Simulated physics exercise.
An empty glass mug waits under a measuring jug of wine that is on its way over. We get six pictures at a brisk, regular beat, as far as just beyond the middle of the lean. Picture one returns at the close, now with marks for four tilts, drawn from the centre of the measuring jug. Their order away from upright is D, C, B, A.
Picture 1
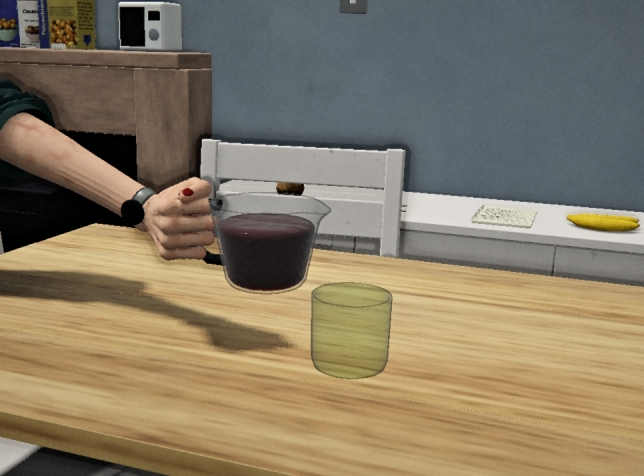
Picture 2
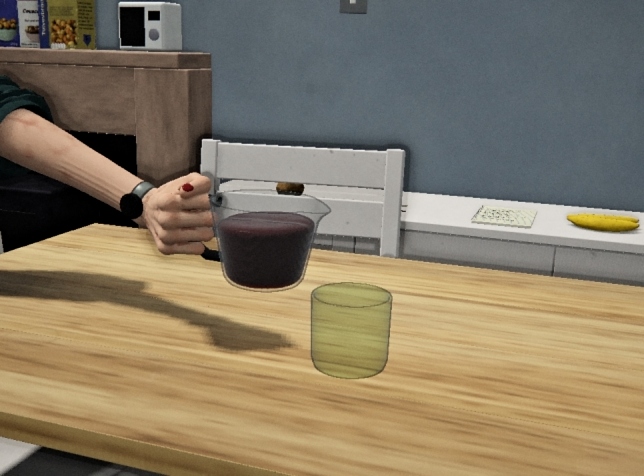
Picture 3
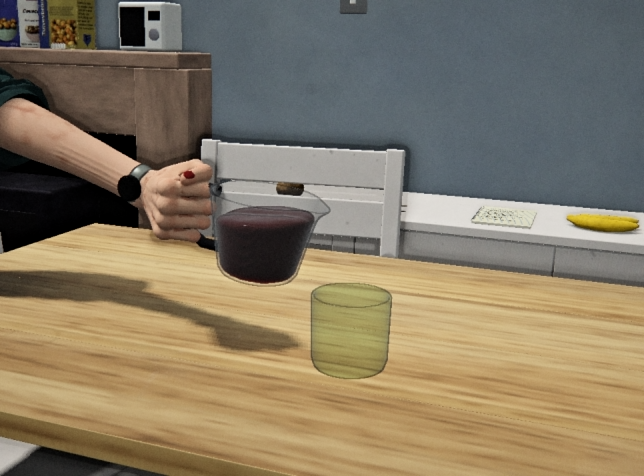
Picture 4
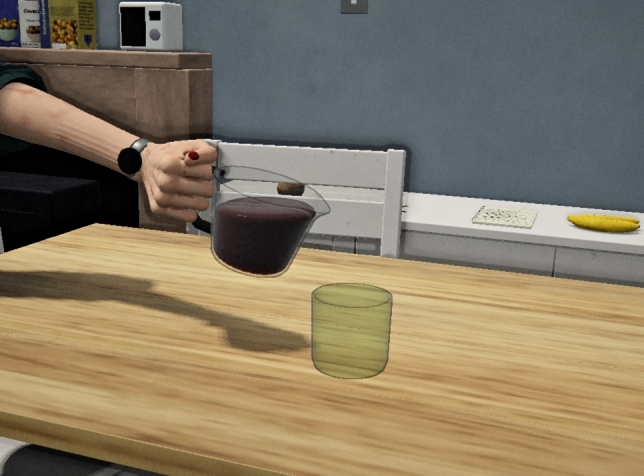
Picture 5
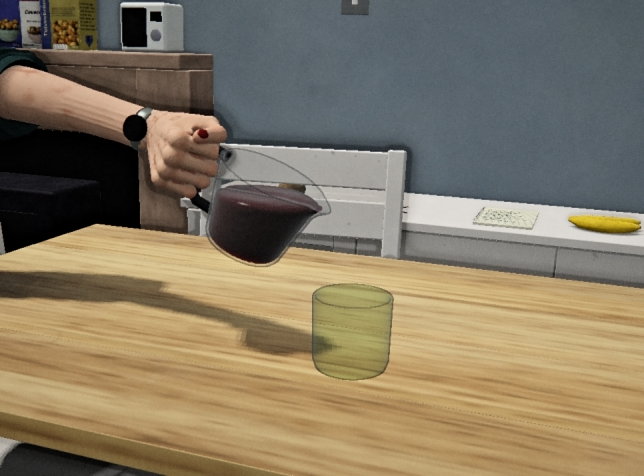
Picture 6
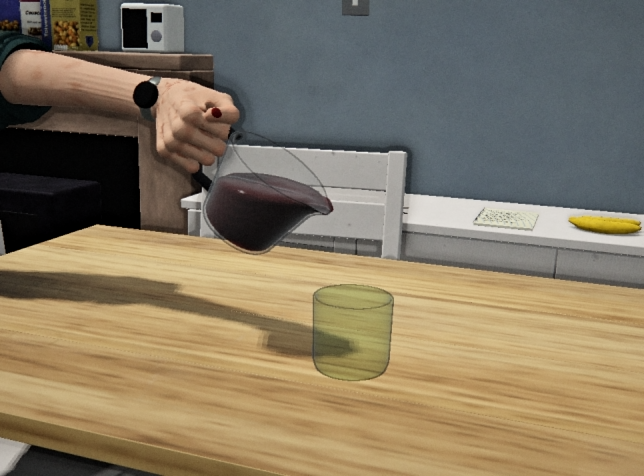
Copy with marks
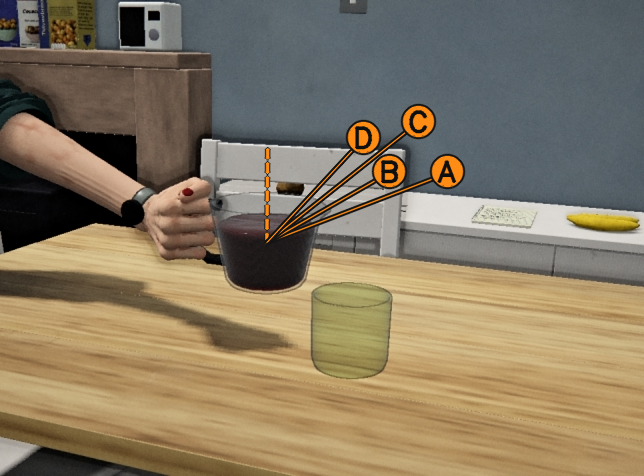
A hand wearing a dark watch held a clear jug of dark red wine above a wooden table, then lifted it slightly and tilted it rightward near an empty yellowish glass until the wine reached the lip.
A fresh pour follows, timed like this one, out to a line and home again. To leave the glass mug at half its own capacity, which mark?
C is best.
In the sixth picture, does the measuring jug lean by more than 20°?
Yes, it does.
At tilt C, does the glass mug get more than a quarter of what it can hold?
Yes.
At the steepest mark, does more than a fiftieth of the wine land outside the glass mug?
Yes, it does.
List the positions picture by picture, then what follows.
Upright, lip at (328, 212); rim of the glass mug round (352, 294); nothing has left yet, in the first picture.
Upright, lip at (328, 212); nothing has left yet, in the second picture.
Tipped about 7°, lip at (327, 212); nothing has left yet, in the third picture.
Tipped about 15°, lip at (328, 212); nothing has left yet, in the fourth picture.
Tipped about 25°, lip at (328, 212); nothing has left yet, in the fifth picture.
Tipped about 36°, lip at (328, 213); wine is over the lip, down to (328, 213), in the sixth picture.
On the marked copy, A at (431, 179); B at (374, 180); C at (405, 132); D at (352, 150).
If A is chosen, the glass mug ends with about 65 % of what it can hold; 20 % of the wine is spilt.
If B is chosen, the glass mug ends with about 62 % of what it can hold; 8 % of the wine is spilt.
If C is chosen, the glass mug ends with about 51 % of what it can hold.
If D is chosen, the glass mug ends with about 32 % of what it can hold.
